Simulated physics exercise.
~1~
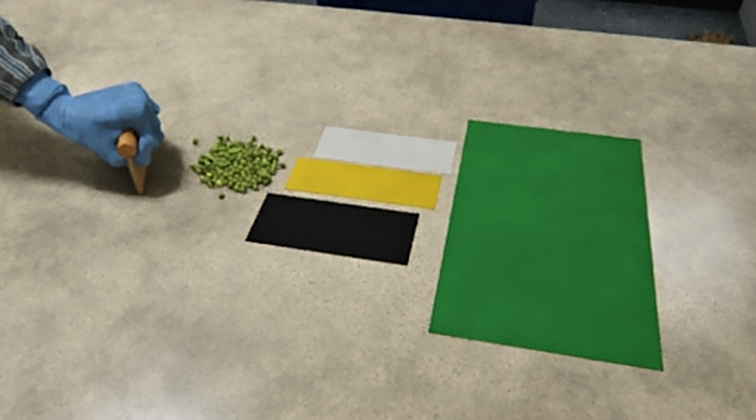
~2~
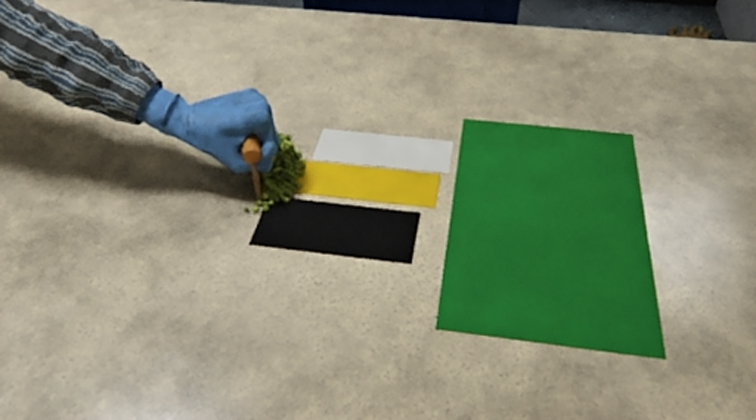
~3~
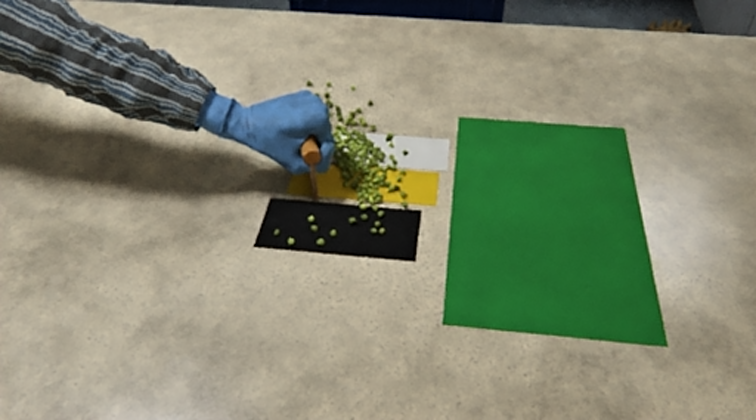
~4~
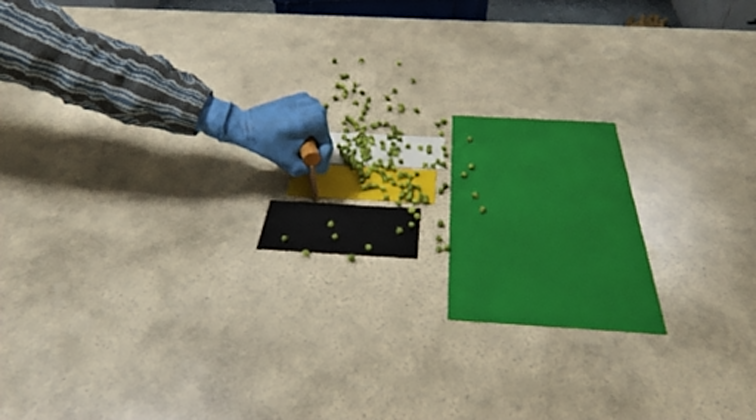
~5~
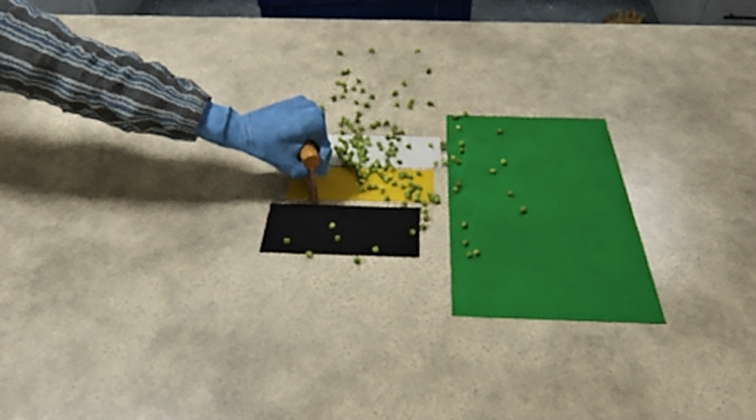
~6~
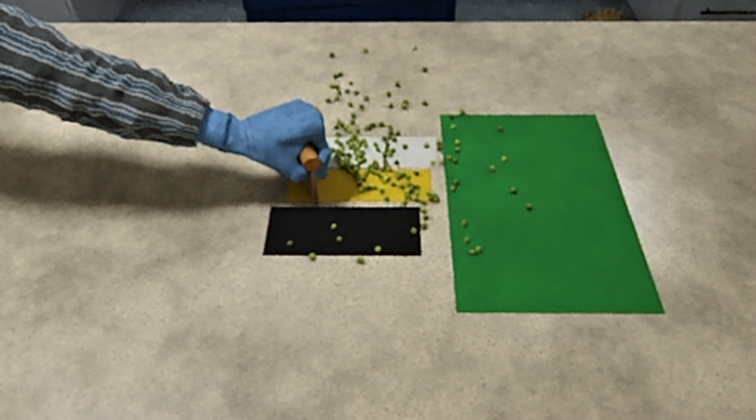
A speckled beige countertop is seen from above at an angle, the view drifting slightly sideways. White, yellow and black strips lie near the middle, with a large green sheet to their right and a pile of small green peas to their left. A blue-gloved hand in a striped sleeve pushes a scraper rightwards into the pile, bunching the peas together. It drives them onto the strips and stops, while the peas scatter onward. They come to rest mostly across the white and yellow strips and bare counter, with a few on the black and some on the green.
